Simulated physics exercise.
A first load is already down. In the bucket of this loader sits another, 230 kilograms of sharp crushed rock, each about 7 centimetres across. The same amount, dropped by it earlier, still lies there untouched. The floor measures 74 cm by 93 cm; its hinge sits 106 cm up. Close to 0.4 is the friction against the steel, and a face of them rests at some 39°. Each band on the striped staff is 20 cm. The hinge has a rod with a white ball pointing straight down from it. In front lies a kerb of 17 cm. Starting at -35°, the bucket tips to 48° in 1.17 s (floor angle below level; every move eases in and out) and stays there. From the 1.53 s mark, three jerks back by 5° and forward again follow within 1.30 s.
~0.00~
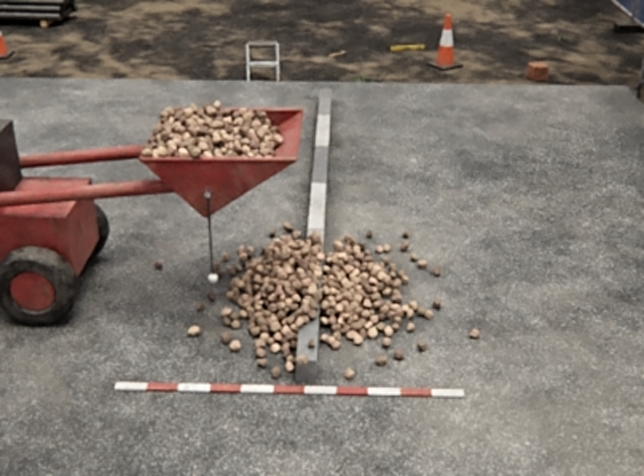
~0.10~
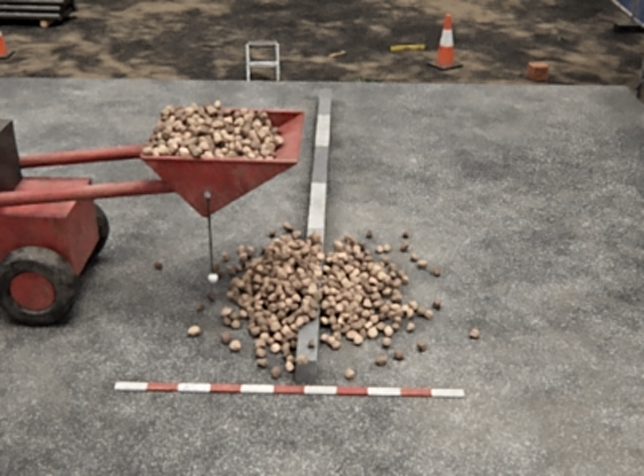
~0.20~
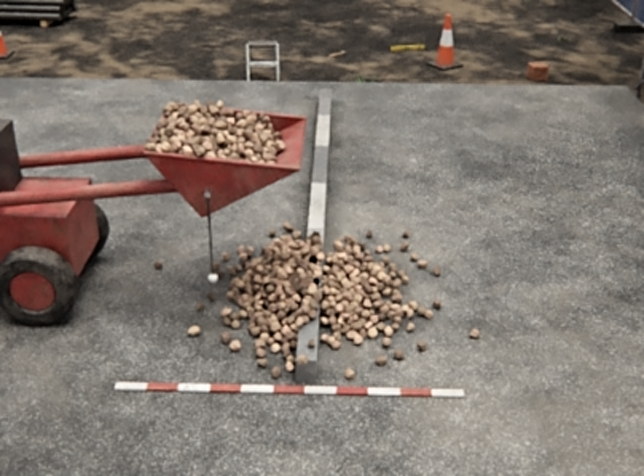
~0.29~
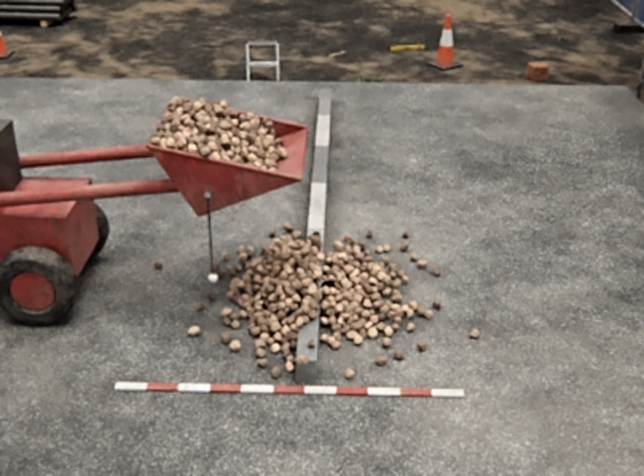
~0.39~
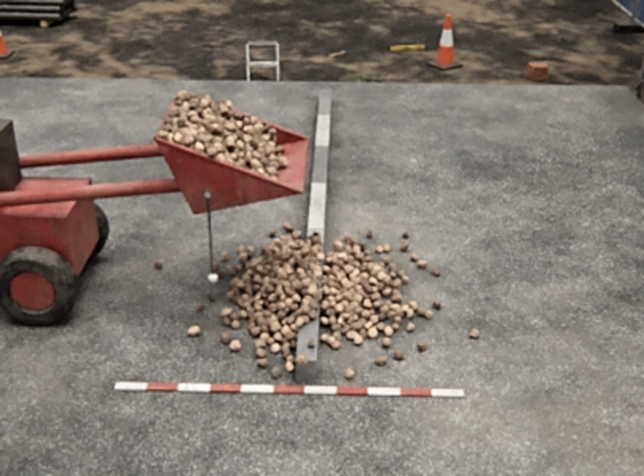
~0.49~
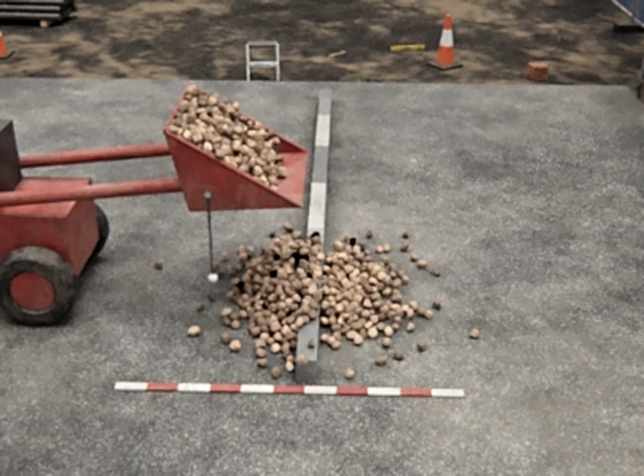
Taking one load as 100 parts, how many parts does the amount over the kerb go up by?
38 parts.
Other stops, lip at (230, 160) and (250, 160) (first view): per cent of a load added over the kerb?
About 0 per cent from the first spot and 0 per cent from the second.
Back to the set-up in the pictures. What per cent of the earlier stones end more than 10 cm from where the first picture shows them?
About 5 per cent.
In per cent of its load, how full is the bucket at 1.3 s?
It still holds about 30 per cent.
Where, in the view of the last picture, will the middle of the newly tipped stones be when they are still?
Their middle rests near (296, 275).
After 0.9 s the floor is at 35°; in per cent of one load, 99 in the bucket, 64 on this side of the kerb, 38 over the kerb; the foremost stones are at (432, 298).
After 1.3 s the floor is at 48°; in per cent of one load, 30 in the bucket, 125 on this side of the kerb, 45 over the kerb; the foremost stones are at (432, 298).
After 3.3 s the floor is at 48°; in per cent of one load, 0 in the bucket, 125 on this side of the kerb, 75 over the kerb; the foremost stones are at (446, 282).
After 5.7 s the floor is at 48°; in per cent of one load, 0 in the bucket, 125 on this side of the kerb, 75 over the kerb; the foremost stones are at (446, 282). Net gain over the kerb, 38.
